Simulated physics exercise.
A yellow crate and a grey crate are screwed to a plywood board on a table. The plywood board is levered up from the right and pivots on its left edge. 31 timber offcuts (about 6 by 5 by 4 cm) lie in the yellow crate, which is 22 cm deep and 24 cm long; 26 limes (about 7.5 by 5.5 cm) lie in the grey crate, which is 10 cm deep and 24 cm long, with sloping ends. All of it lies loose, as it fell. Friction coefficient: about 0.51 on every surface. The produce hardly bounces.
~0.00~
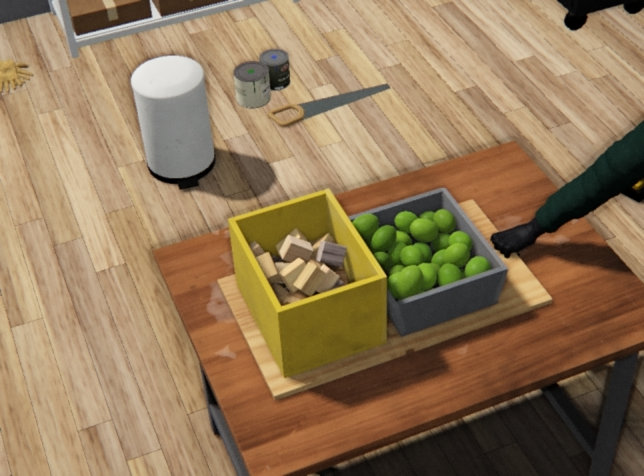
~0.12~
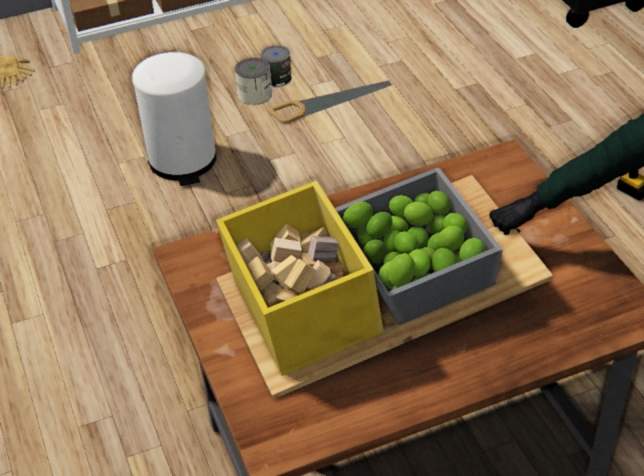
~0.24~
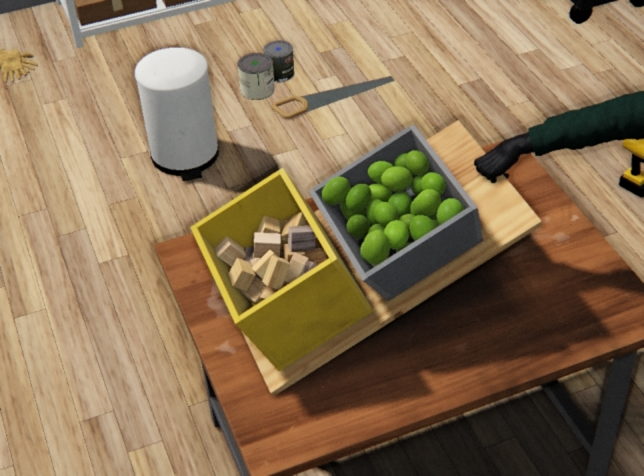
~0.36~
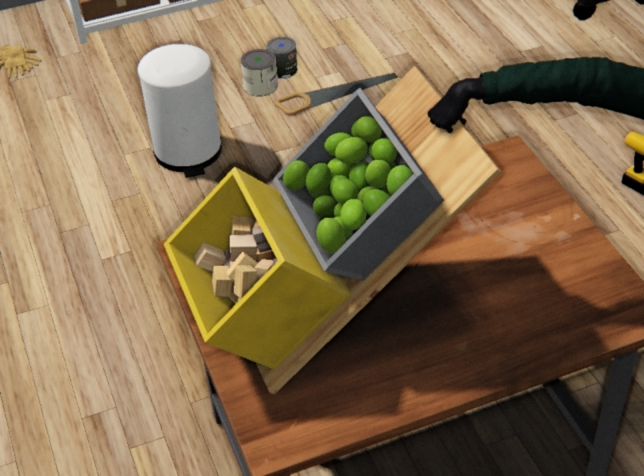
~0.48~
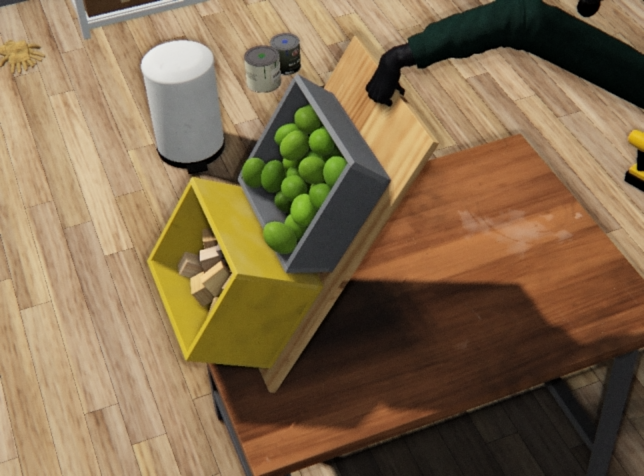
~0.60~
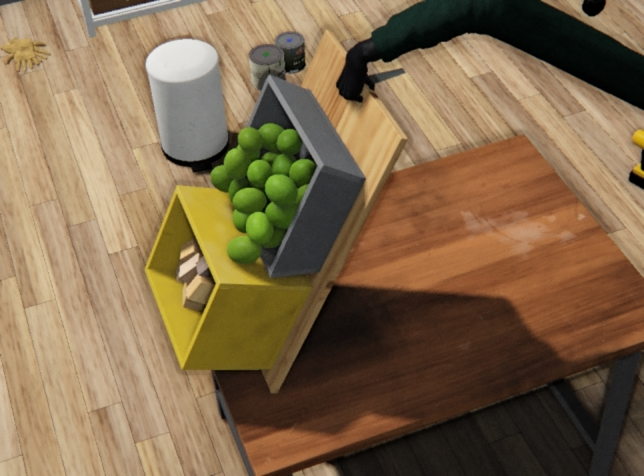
On a wooden table, a gloved hand steeply tilts a board holding two filled crates leftward.
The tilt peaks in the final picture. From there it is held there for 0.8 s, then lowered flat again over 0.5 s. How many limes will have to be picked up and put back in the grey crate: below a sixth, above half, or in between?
The grey crate loses from a sixth to a half of its limes.
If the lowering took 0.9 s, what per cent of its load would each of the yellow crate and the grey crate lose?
In that case yellow crate 0, grey crate 30 per cent.
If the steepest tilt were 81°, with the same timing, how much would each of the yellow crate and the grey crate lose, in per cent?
In that case yellow crate 20, grey crate 80 per cent.
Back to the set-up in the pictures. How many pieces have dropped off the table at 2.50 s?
About 5.
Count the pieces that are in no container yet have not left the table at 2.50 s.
Some 2 pieces.
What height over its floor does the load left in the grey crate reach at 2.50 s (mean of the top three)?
Some 12 cm.
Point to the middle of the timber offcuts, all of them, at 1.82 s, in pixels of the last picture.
Around (292, 286).
After 0.90 s, tilt 64°; 0 of 31 out of the yellow crate and 4 of 26 out of the grey crate.
After 1.29 s, tilt 64°; 0 of 31 out of the yellow crate and 4 of 26 out of the grey crate.
After 1.82 s, tilt 4°; 0 of 31 out of the yellow crate and 5 of 26 out of the grey crate.
Final count (at 2.50 s), 0 of 31 out of the yellow crate and 7 of 26 out of the grey crate. Asked share, 7 of 26, 27 per cent.
